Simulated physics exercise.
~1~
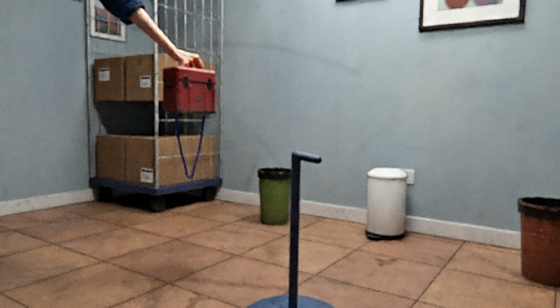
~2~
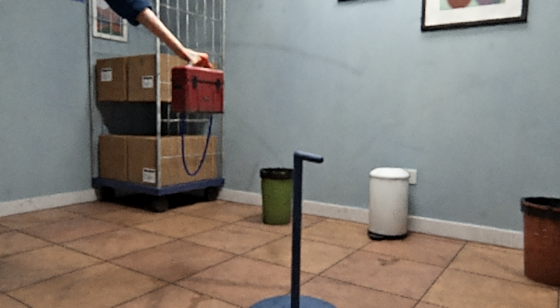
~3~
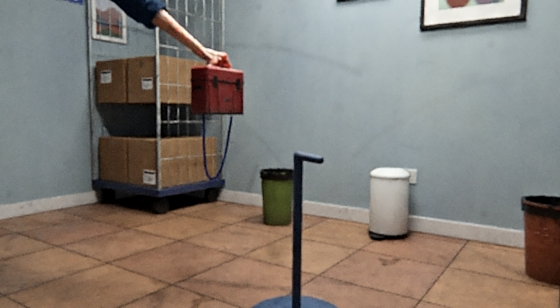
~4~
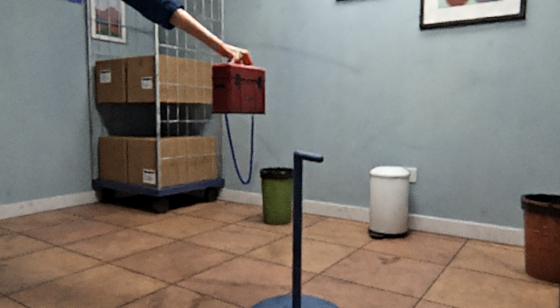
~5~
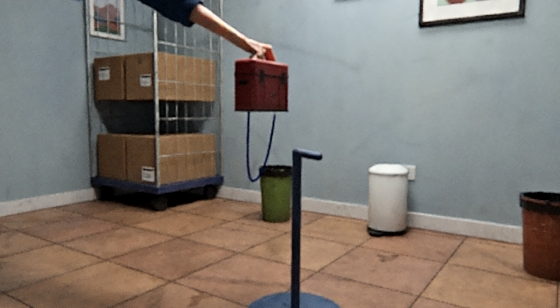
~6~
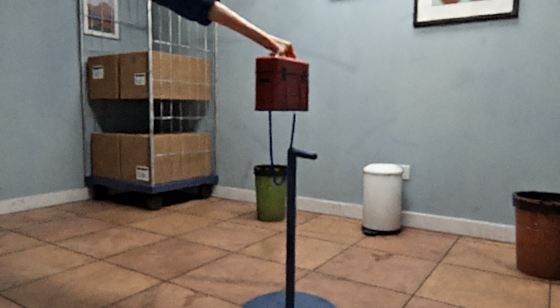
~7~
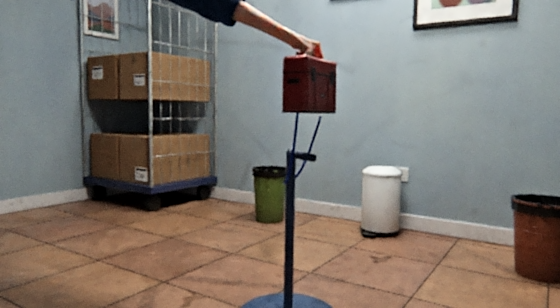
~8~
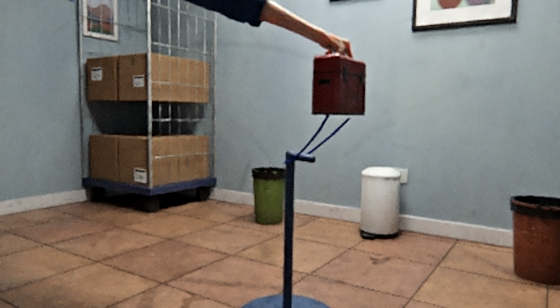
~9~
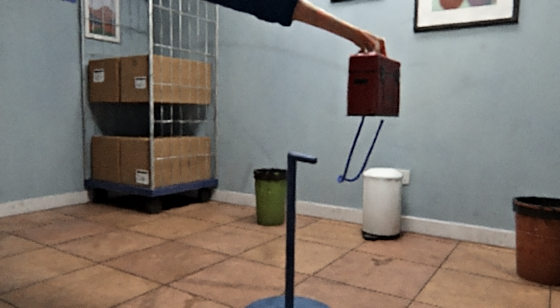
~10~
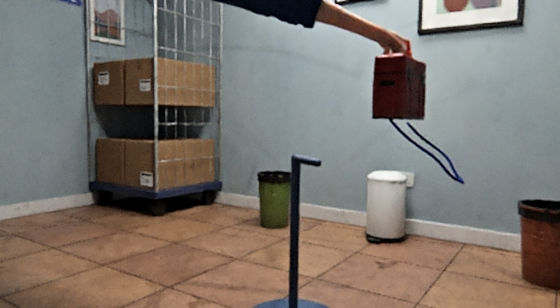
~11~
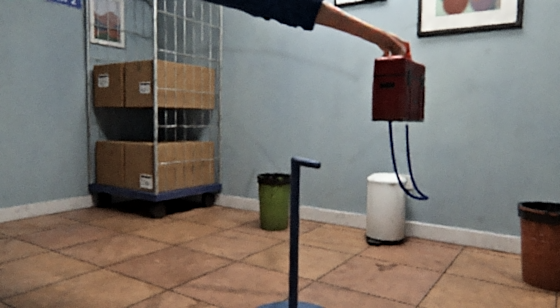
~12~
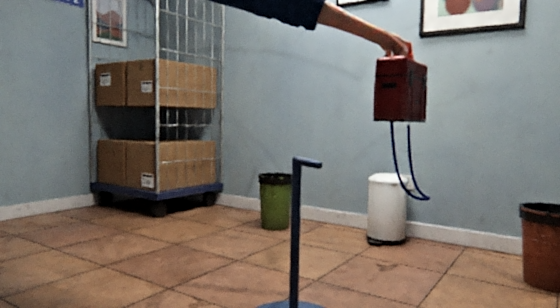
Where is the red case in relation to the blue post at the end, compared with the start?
At the start the red case is to the left of the post, in front of the stacked boxes. At the end it is held at about the same height to the right of the post, above the white bin.
